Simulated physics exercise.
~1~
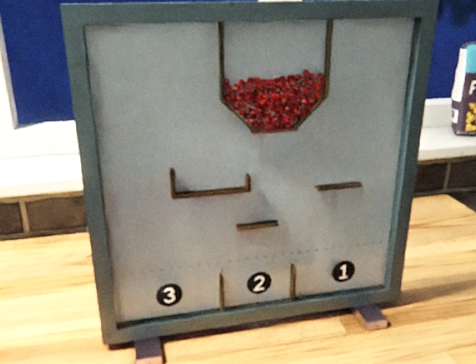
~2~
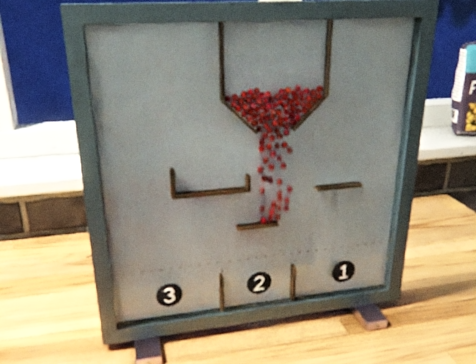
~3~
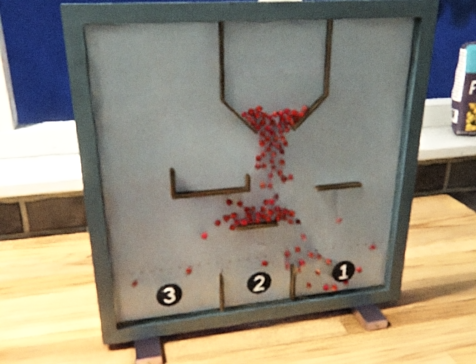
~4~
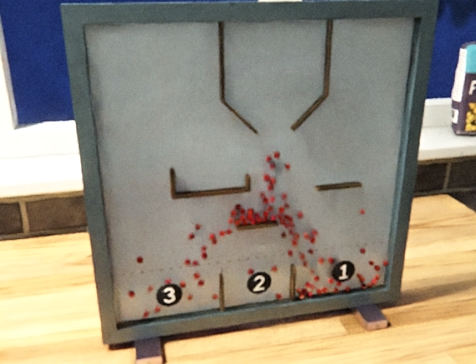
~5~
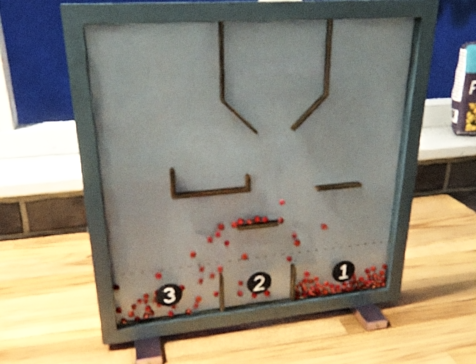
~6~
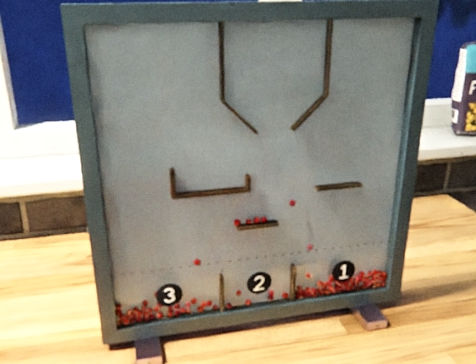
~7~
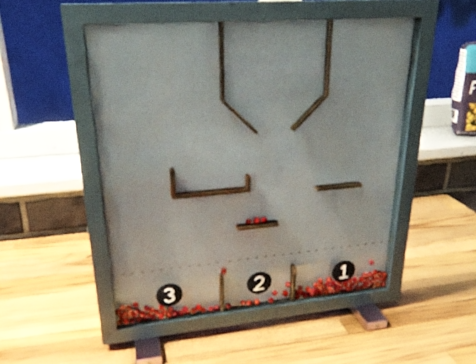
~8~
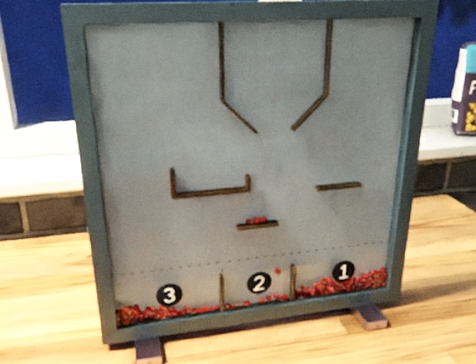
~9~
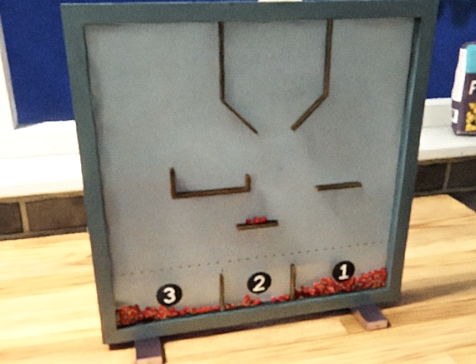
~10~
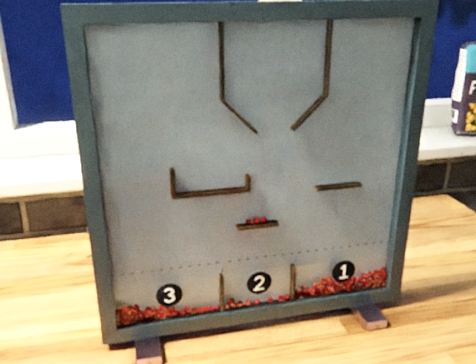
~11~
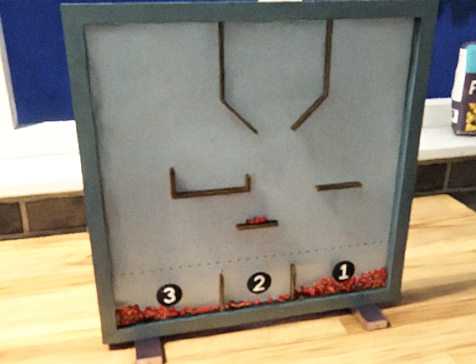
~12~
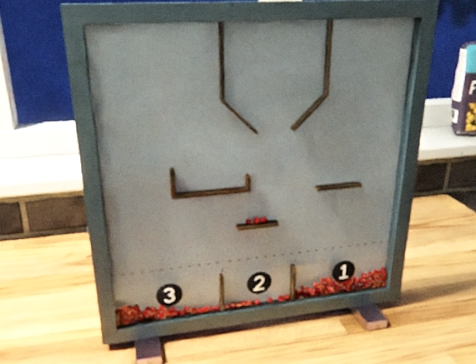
In this clip, red beads pour from a hopper in an upright framed case, strike a small ledge and scatter into three numbered bins. They settle mostly in the right and left bins, with fewer in the middle and a few left on the ledge.
